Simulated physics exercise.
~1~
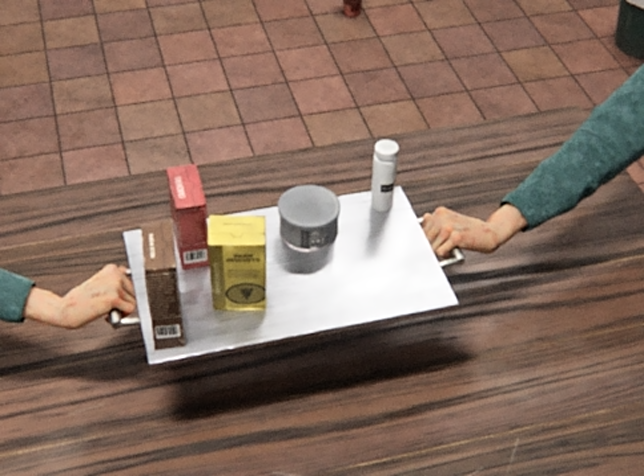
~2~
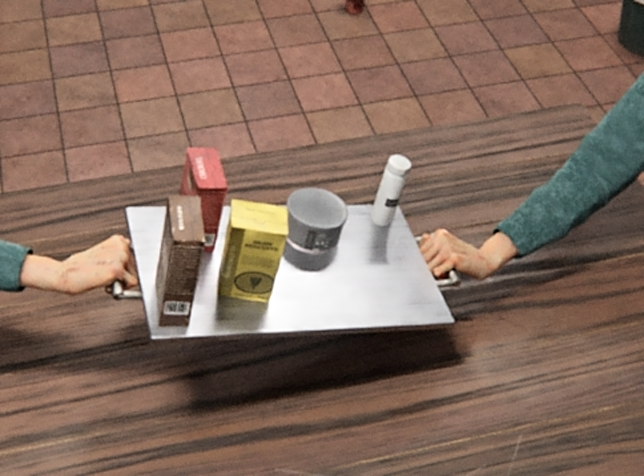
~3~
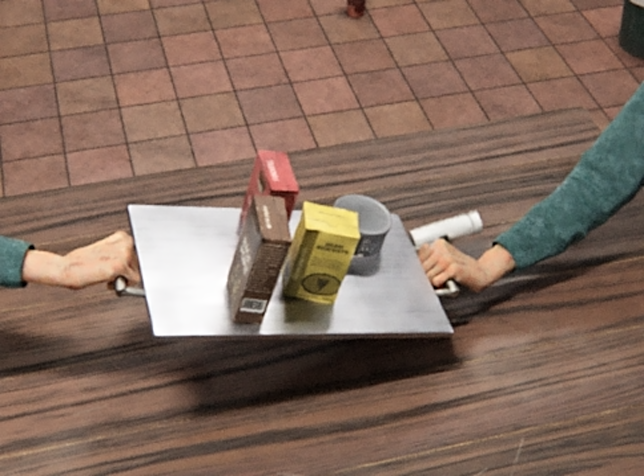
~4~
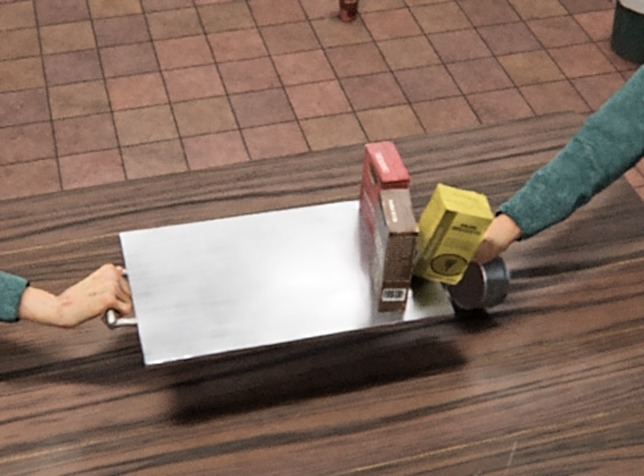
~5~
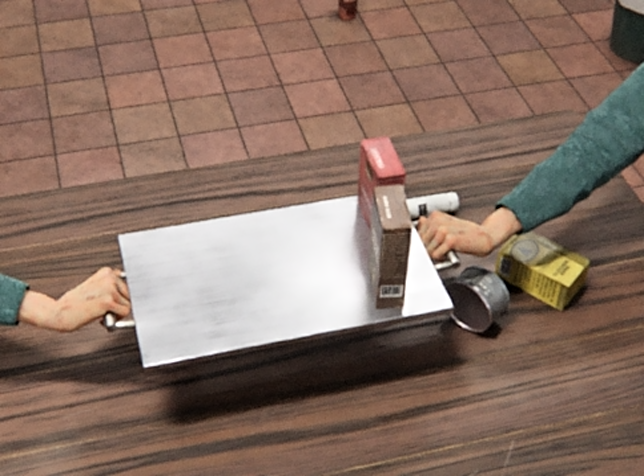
To begin with, two hands hold a flat, rimless tray above a wooden table, carrying a brown packet, a red packet, a yellow carton, a grey tub and a white shaker. The tray's right edge dips, and the items start to lean and shift to the right. The white shaker tips over and leaves the tray first, while the others slide after it. Next the grey tub drops off the right edge as the yellow carton tilts beside it. Finally, the carton lies on the table near the tub and shaker, while both packets stand upright near the tray's right end.
